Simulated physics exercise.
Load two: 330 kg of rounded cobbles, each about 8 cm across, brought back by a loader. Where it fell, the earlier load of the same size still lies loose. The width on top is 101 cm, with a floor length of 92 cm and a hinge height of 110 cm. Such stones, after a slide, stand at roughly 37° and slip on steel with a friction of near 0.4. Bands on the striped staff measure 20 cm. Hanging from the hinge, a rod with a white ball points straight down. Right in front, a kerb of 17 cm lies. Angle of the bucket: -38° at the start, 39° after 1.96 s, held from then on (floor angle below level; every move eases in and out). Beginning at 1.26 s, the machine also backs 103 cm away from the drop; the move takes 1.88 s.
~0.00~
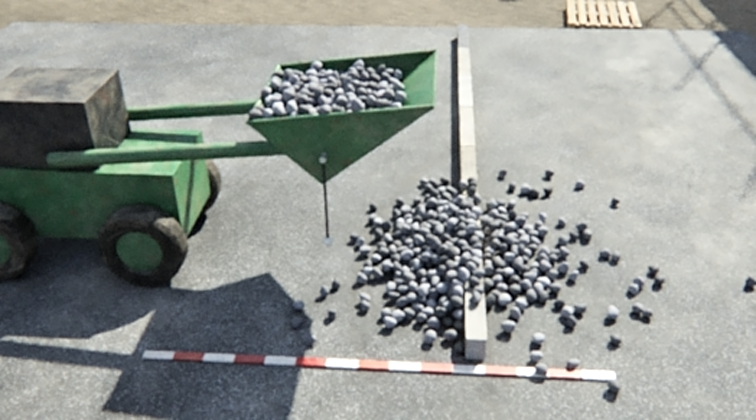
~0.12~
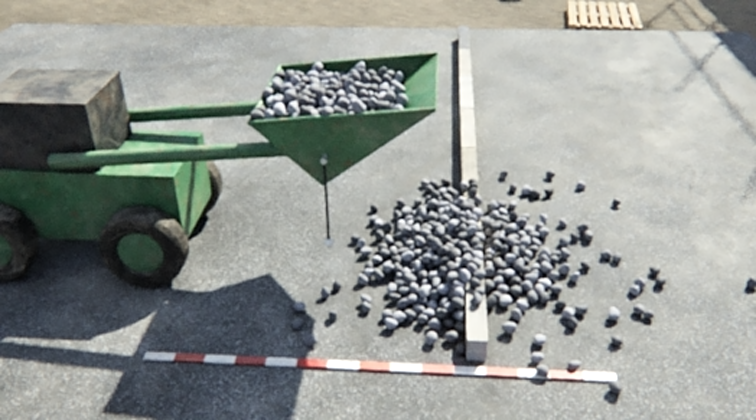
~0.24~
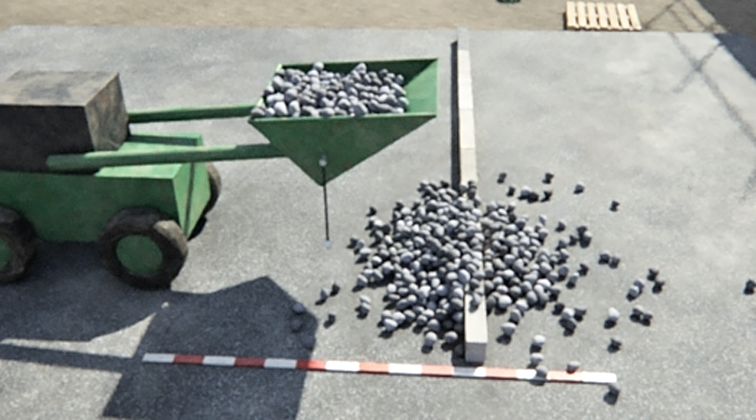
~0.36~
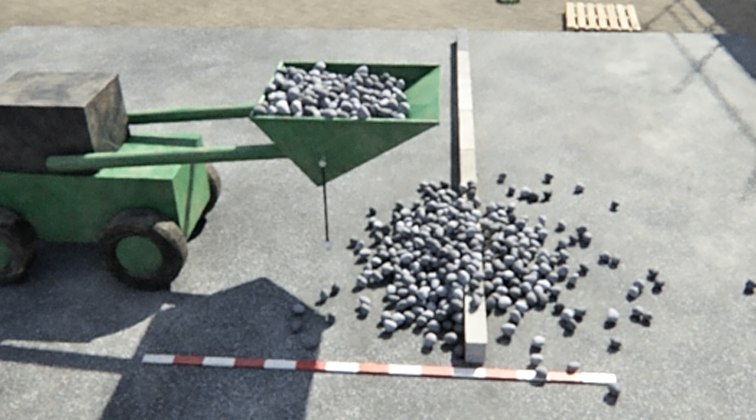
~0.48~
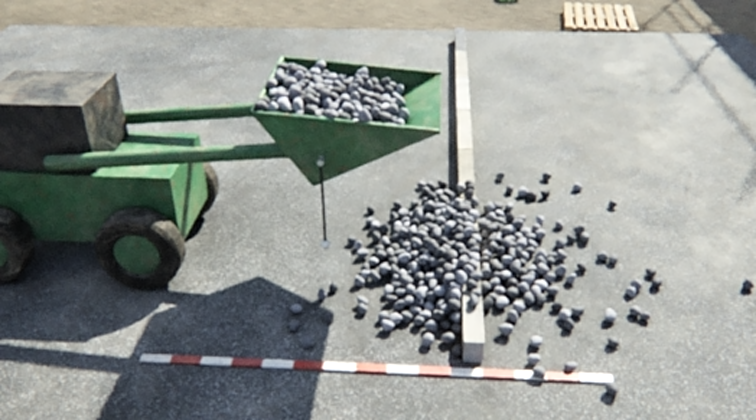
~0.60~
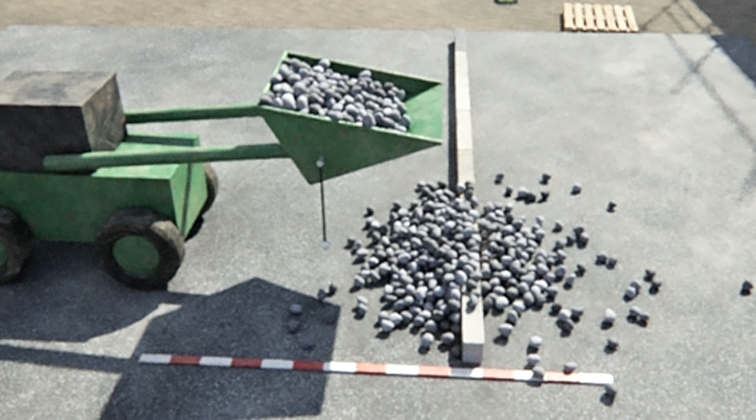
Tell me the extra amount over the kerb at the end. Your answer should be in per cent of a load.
4 per cent.
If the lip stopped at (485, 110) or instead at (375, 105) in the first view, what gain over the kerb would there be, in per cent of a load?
Around 35 percent, then around 0 percent.
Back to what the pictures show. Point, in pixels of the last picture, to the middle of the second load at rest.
(398, 240).
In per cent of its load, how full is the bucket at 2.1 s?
Roughly 10 parts in a hundred of the load.
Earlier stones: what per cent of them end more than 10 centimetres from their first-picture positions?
Around 5 in a hundred.
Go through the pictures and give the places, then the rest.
The first frame shows lip at (434, 107), floor tilted -38°, highest stones at (344, 77). The earlier load is highest near (462, 222), 27 cm above ground level, 72 % on this side of the kerb, 28 % over the kerb.
The second frame shows lip at (436, 110), floor tilted -37°, highest stones at (345, 79); the stones move at 0.1 m/s on average.
In the third frame, the bucket is at -35°, its lip at (437, 116); the top of the load is at (326, 82); the stones move at 0.1 m/s on average.
The fourth frame shows lip at (439, 123), floor tilted -31°, highest stones at (297, 80); the stones move at 0.1 m/s on average.
In the fifth frame, the bucket is at -26°, its lip at (440, 132); the top of the load is at (292, 76); the stones move at 0.2 m/s on average.
In the sixth frame, the bucket is at -21°, its lip at (442, 143); the top of the load is at (294, 71); the stones move at 0.2 m/s on average.
After 1.5 s the floor is at 27°; in per cent of one load, 98 in the bucket, 75 on this side of the kerb, 28 over the kerb; the foremost stones are at (651, 279).
After 2.1 s the floor is at 39°; in per cent of one load, 12 in the bucket, 158 on this side of the kerb, 30 over the kerb; the foremost stones are at (651, 279).
After 3.6 s the floor is at 39°; in per cent of one load, 0 in the bucket, 168 on this side of the kerb, 33 over the kerb; the foremost stones are at (651, 279).
After 6.1 s the floor is at 39°; in per cent of one load, 0 in the bucket, 168 on this side of the kerb, 33 over the kerb; the foremost stones are at (651, 279). Net gain over the kerb, 4.
